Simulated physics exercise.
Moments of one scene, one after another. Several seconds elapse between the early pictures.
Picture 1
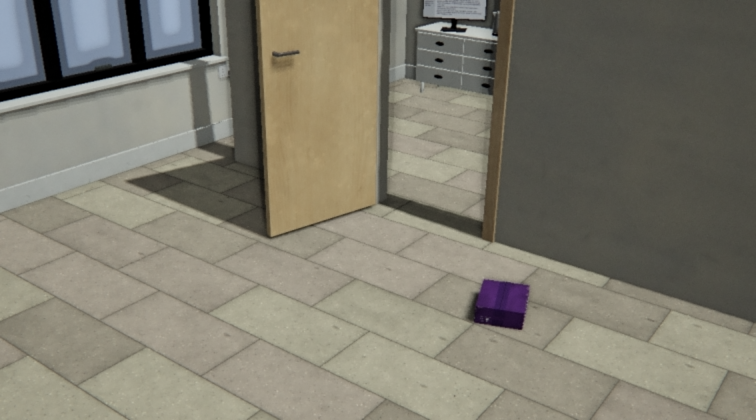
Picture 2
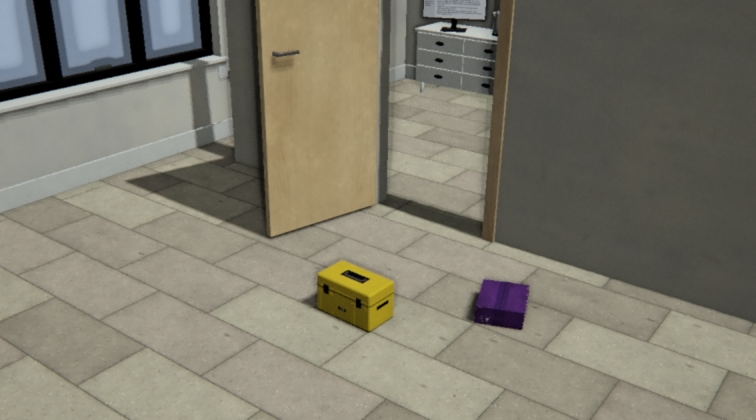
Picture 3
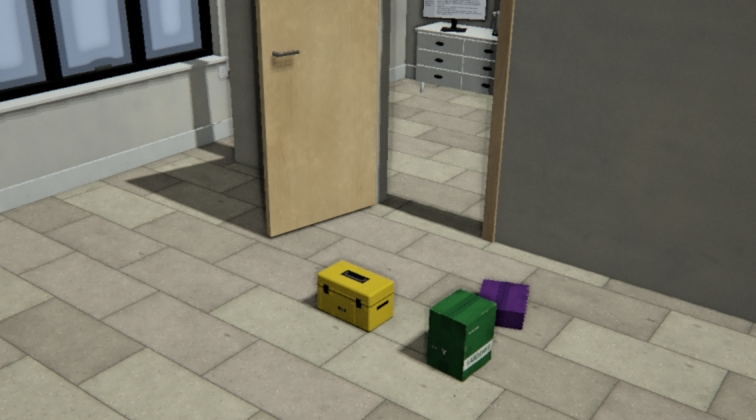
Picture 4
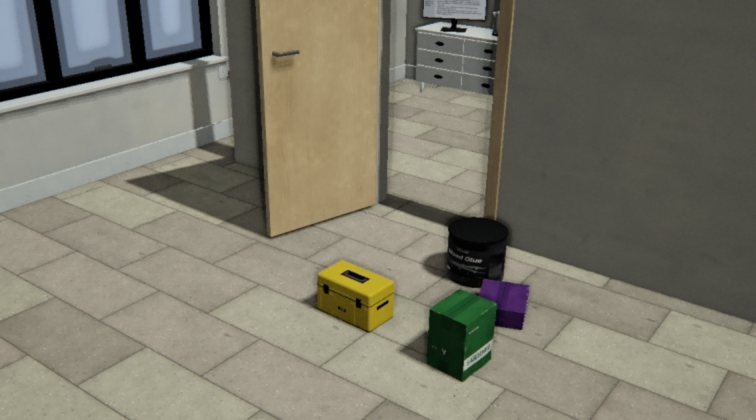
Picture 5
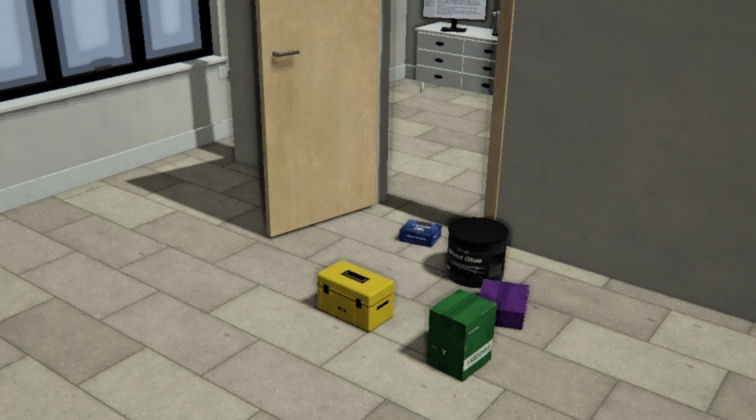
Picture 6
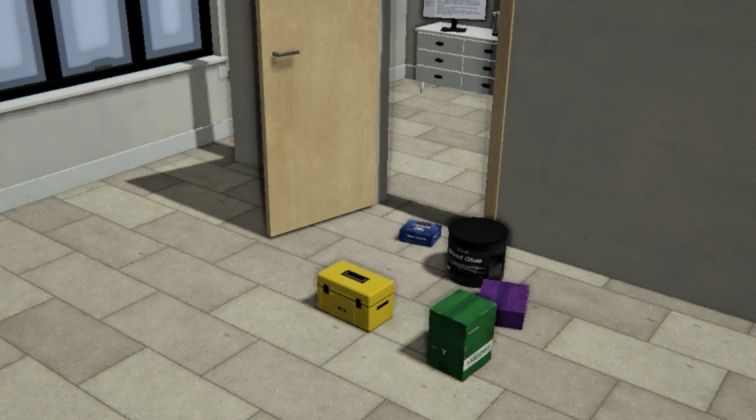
A toolbox, green box, black pail and blue box appear in turn near a purple parcel.
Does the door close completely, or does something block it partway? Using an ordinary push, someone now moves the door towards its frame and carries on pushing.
The door will probably complete its swing.
Then, 1.70 s on from there, door 51° open.
Then, 2.50 s on from there, door 17° open; blue box shifted about its own width near (450, 229).
In the end, door 0° open; moved from the start, blue box; the other 4 unmoved. At the end, from the last picture's camera, blue box near (468, 219).
